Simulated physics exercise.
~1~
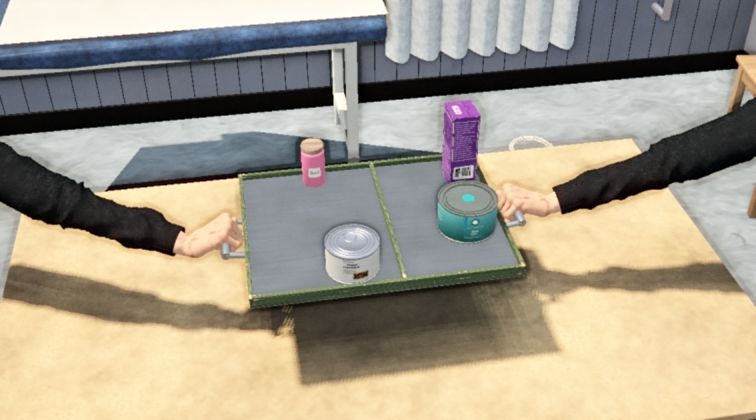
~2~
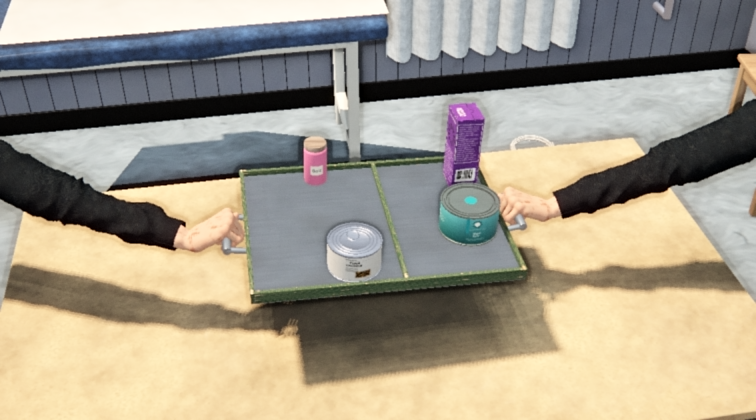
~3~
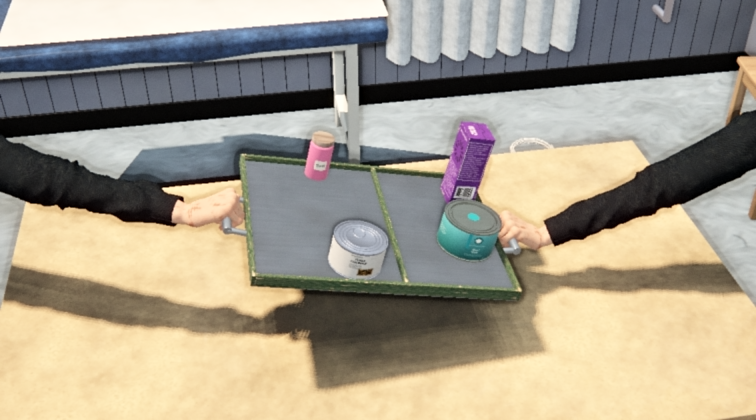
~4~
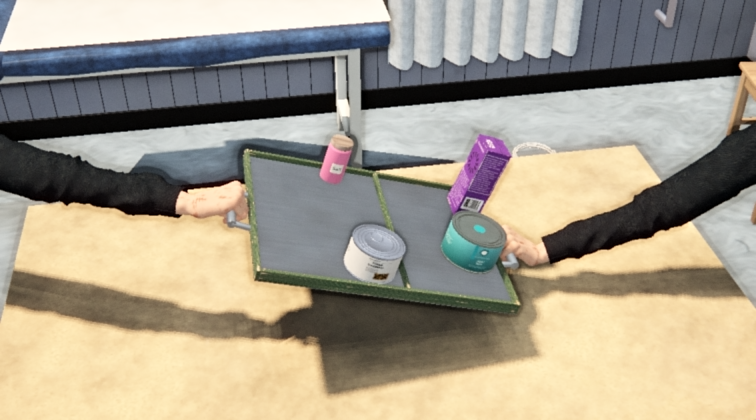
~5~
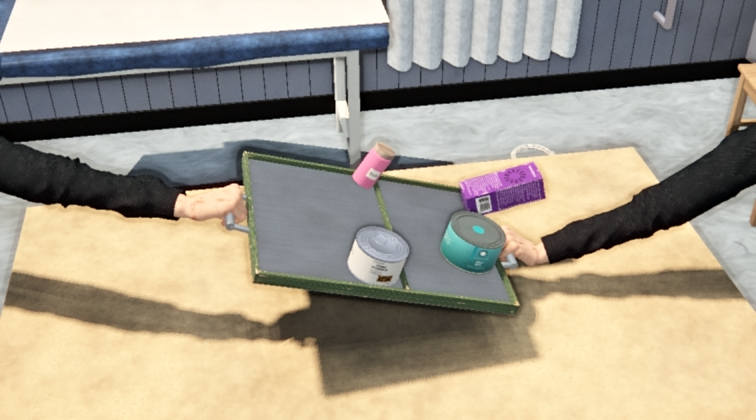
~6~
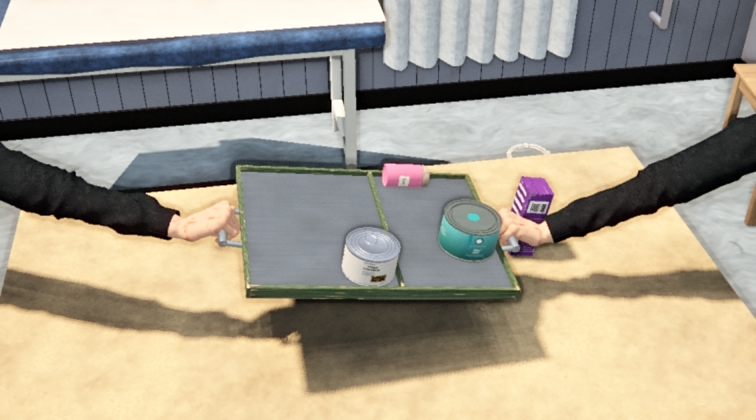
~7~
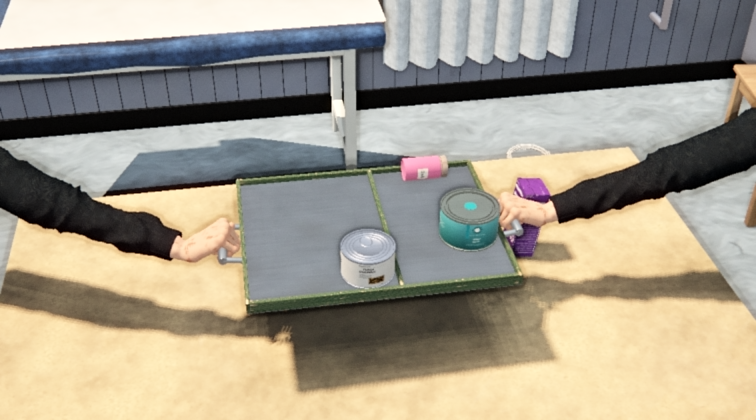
Tray held in two hands tipping right and levelling again, the purple carton toppling off and pink shaker falling onto its side.
